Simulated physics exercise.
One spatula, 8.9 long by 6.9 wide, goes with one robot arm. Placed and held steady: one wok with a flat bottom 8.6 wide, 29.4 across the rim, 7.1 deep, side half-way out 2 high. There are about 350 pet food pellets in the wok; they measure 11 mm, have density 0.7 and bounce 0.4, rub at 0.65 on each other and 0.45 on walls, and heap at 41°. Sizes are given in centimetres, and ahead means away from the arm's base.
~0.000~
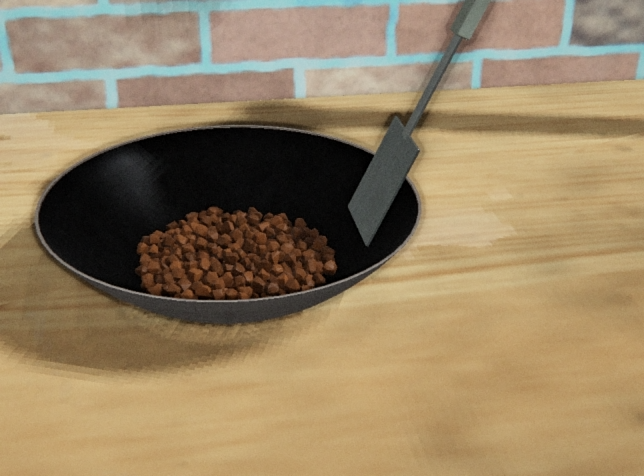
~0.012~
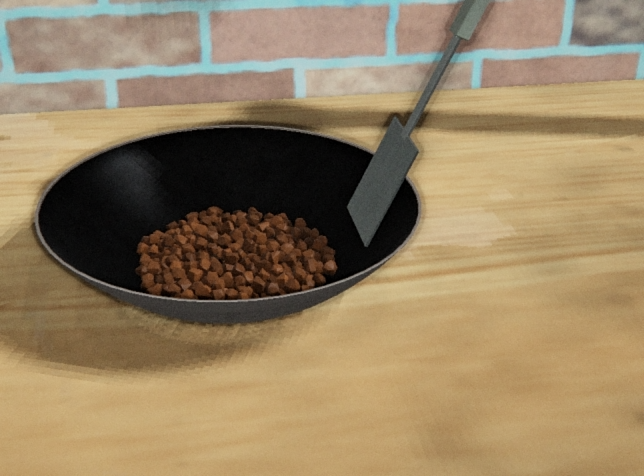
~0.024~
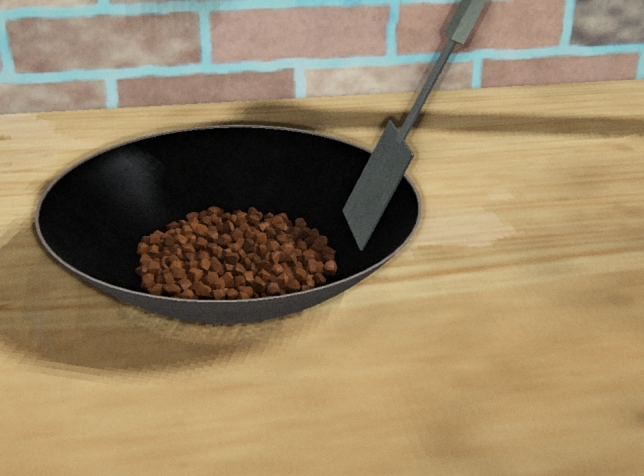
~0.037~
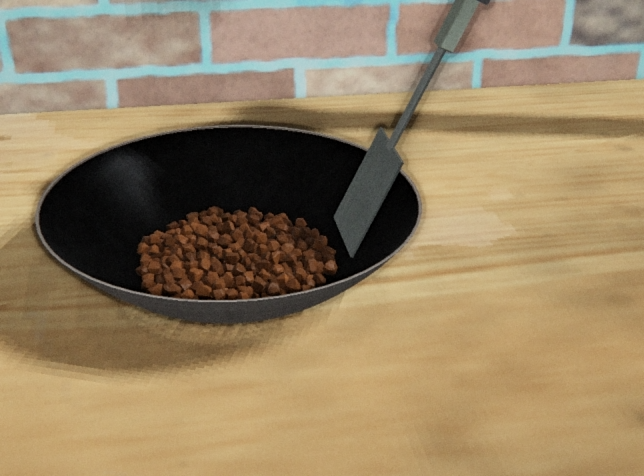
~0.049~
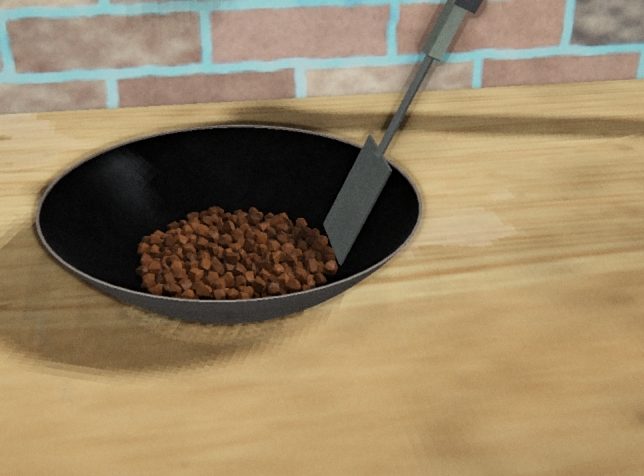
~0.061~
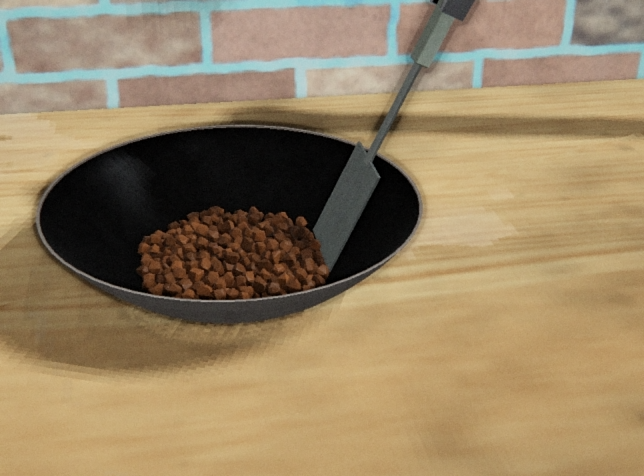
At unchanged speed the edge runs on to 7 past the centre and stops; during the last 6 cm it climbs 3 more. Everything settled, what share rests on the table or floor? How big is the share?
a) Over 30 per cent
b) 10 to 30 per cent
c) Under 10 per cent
Option c: Under 10 per cent.
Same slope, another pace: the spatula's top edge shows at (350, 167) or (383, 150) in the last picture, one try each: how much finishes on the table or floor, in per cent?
Respectively, some 15 and 0 per cent.
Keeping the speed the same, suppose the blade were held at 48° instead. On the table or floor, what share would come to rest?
In that case around 0 per cent.
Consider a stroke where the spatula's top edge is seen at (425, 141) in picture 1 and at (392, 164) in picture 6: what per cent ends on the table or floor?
About 0 per cent.
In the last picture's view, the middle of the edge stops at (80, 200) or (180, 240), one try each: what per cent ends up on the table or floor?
30 % and 0 %.
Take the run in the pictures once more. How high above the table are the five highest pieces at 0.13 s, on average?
Somewhere around 5 centimetres high.
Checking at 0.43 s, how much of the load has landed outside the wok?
0 per cent.
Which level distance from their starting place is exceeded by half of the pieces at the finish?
The figure is about 6 cm.
After 0.13 s, sloping 65°, highest piece 6 above the table; 354 in the wok.
After 0.19 s, sloping 65°, highest piece 8 above the table; 354 in the wok.
After 0.43 s, sloping 65°, highest piece 8 above the table; 336 in the wok, 6 on the table or floor, 12 on the blade or in flight.
After 1.48 s, sloping 65°, highest piece 6 above the table; 335 in the wok, 19 on the table or floor.
At rest, 335 in the wok, 19 on the table or floor. That is 5 % on the table or floor.
